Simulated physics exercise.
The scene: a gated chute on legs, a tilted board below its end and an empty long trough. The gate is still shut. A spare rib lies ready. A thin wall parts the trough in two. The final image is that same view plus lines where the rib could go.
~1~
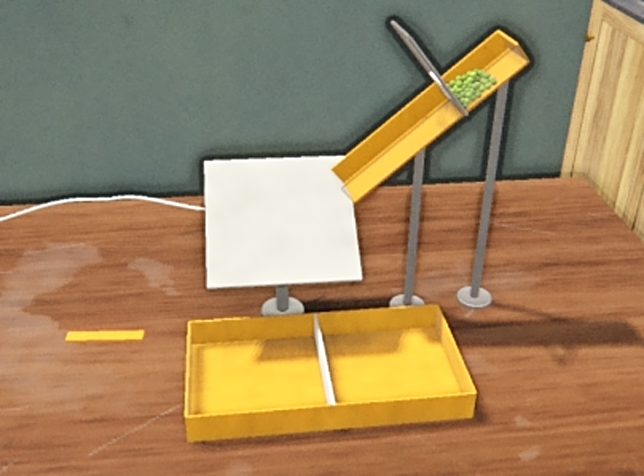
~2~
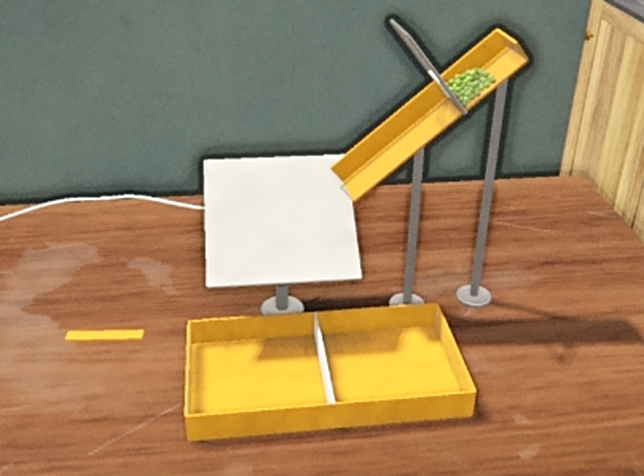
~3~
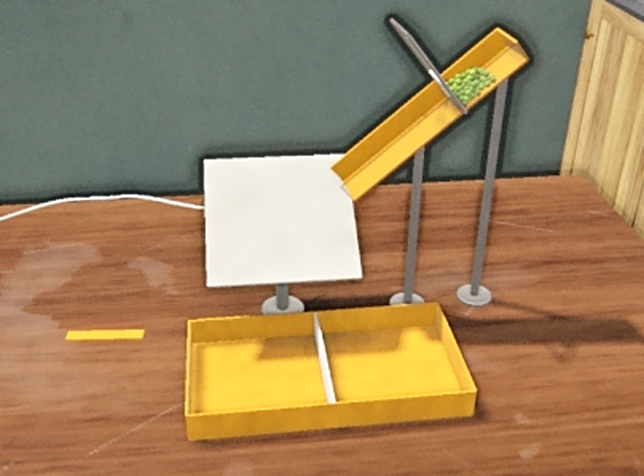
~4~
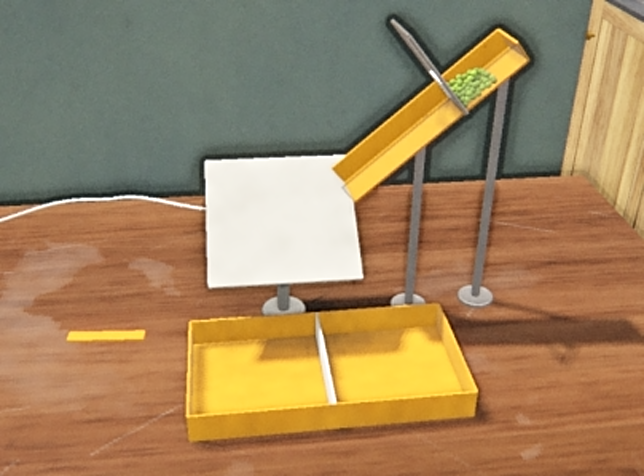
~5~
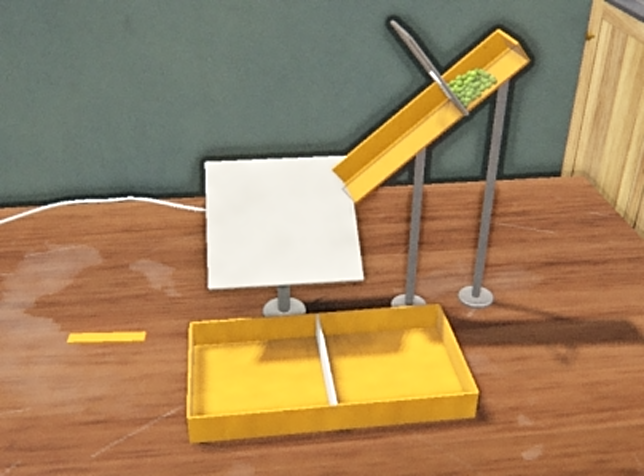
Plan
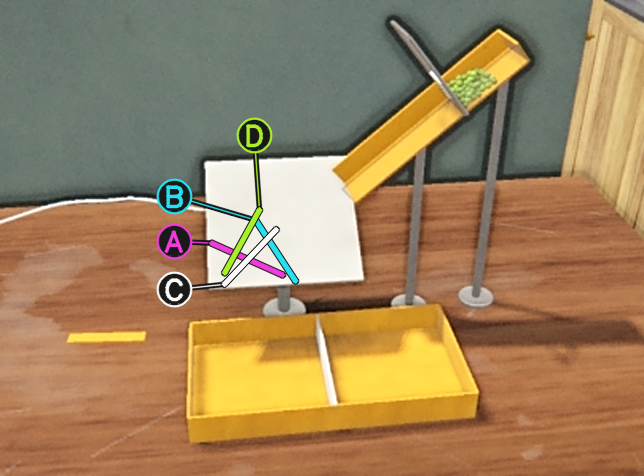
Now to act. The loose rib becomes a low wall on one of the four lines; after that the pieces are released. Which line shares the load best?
I would pick line B.
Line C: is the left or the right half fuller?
Left.
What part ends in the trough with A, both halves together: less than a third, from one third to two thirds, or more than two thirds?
More than two thirds.
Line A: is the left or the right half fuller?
The left half.
On the marked copy, line A from (211, 243) to (282, 274); line B from (255, 220) to (295, 281); line C from (276, 229) to (224, 284); line D from (259, 209) to (224, 273).
With A, of what is caught, all but a few in the left half, only a few in the right.
With B, of what is caught, close to half in the left half, close to half in the right.
With C, of what is caught, all but a few in the left half, only a few in the right.
With D, of what is caught, all but a few in the left half, only a few in the right.
